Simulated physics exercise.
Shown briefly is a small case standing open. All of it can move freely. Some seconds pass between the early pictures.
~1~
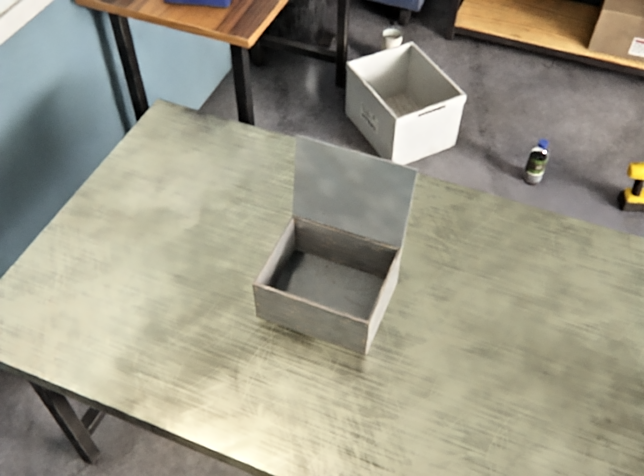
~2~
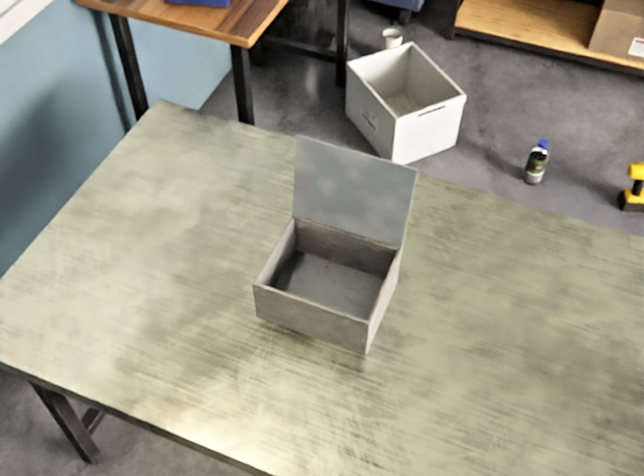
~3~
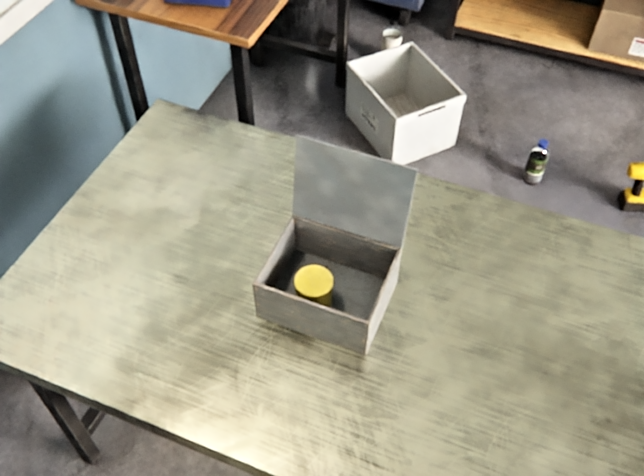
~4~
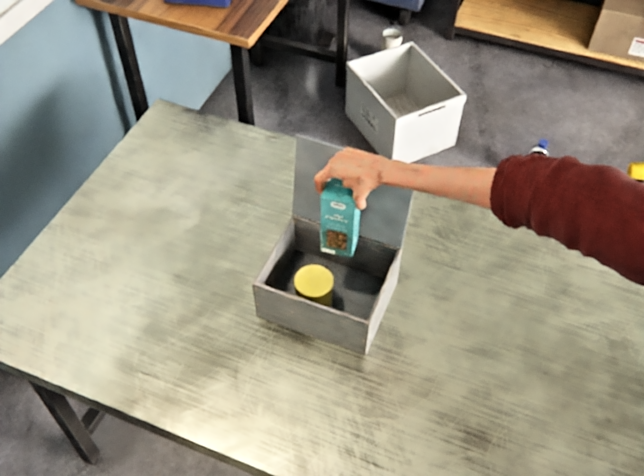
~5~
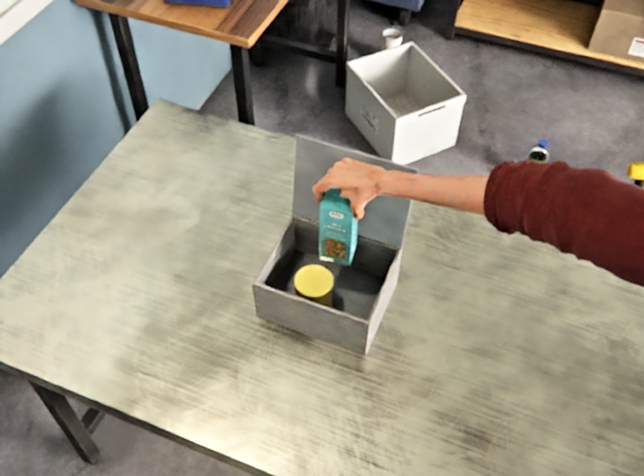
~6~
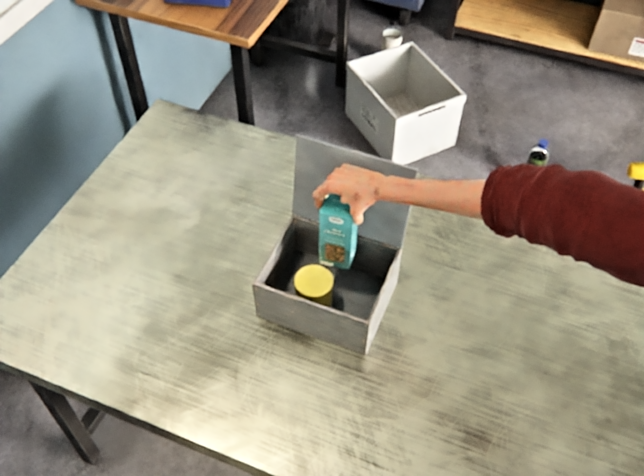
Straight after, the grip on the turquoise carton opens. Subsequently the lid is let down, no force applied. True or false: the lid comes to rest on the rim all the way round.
False, it is held up.
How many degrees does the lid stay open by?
Some 60°.
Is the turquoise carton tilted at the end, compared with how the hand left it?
Simply put, it remains unturned.
Then, 0.60 s past the last view, turquoise carton displaced about its own width near (338, 258).
Then, 1.30 s past the last view, lid 78° above the rim; turquoise carton displaced about its own width near (338, 258).
Finally, lid 61° above the rim; moved from the start, turquoise carton; yellow tin still in place. Final places as the last picture's camera would see them, turquoise carton near (338, 260).
